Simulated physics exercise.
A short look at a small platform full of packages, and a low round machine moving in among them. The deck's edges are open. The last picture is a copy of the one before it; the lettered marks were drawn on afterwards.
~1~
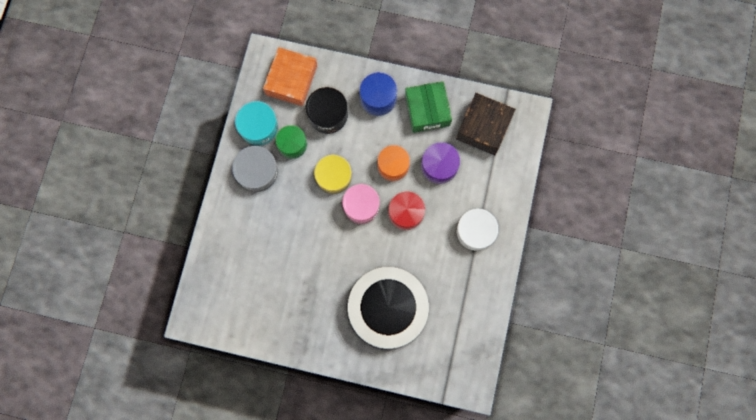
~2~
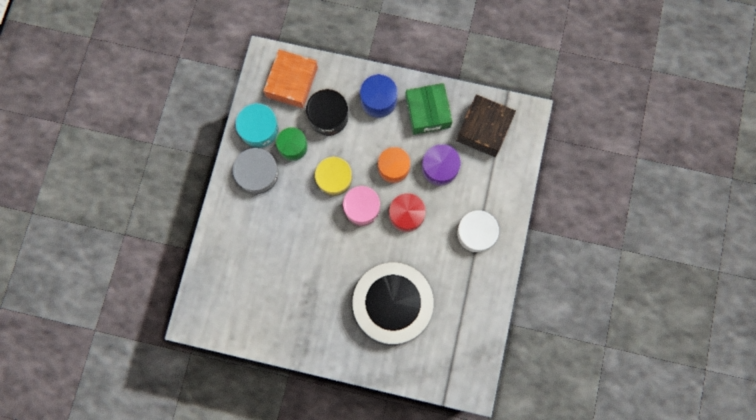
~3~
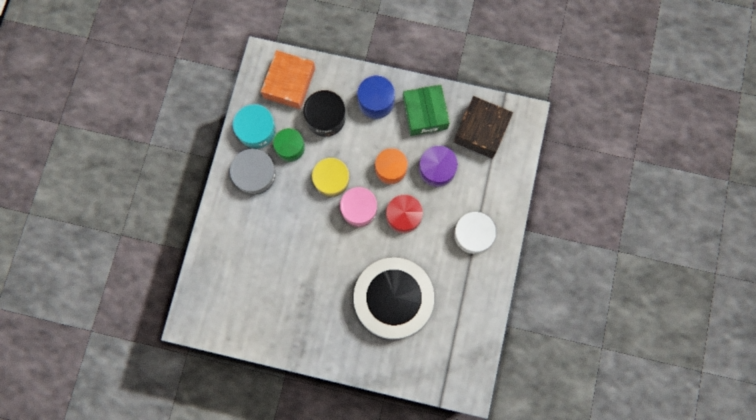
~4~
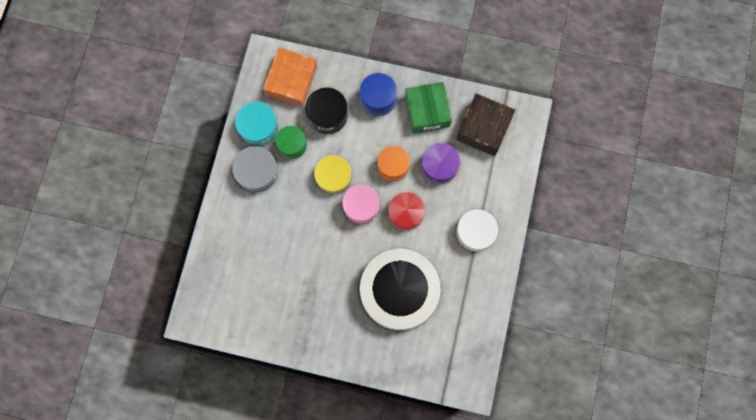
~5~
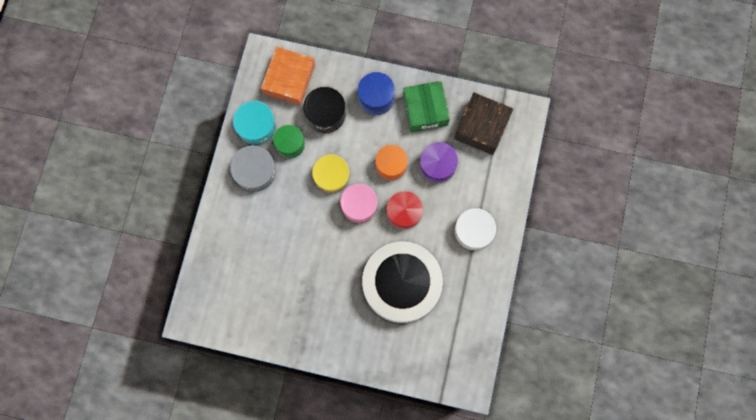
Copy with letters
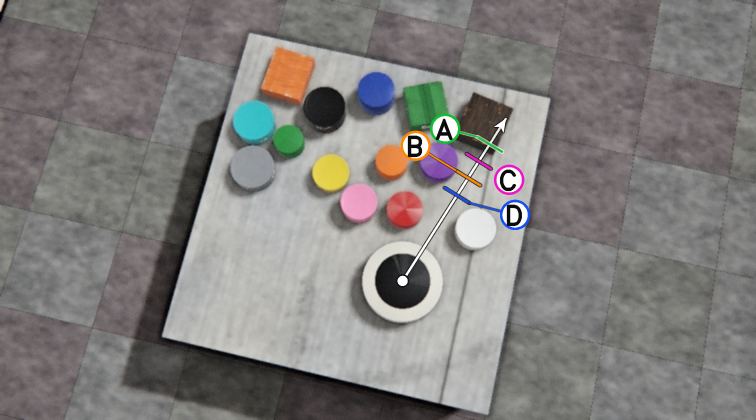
Round white robot with a black top creeping up and slightly right across a pale platform toward motionless, colourful canisters and crates.
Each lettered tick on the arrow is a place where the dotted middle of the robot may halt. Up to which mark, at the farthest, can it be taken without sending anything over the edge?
All is well up to A.
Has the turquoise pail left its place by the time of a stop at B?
No.
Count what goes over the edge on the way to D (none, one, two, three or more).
In all, none.
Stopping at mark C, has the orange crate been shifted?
By then, no.
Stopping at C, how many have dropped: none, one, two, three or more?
In all, none.
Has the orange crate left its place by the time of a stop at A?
No.
On the marked copy, A at (490, 144); B at (468, 178); C at (479, 161); D at (457, 195); the arrow from (403, 281) to (506, 119); the white dot at (403, 281).
Taking A. A third of the way, robot (434, 233); white pail (490, 220); orange canister (388, 157).
Two thirds of the way, robot (465, 184); white pail (517, 211); green box (423, 101).
When it is over, robot (488, 148); black crate (491, 92); white pail (517, 211); nothing has fallen.
As for the rest, B is safe but short; C is safe but short; D is safe but short.
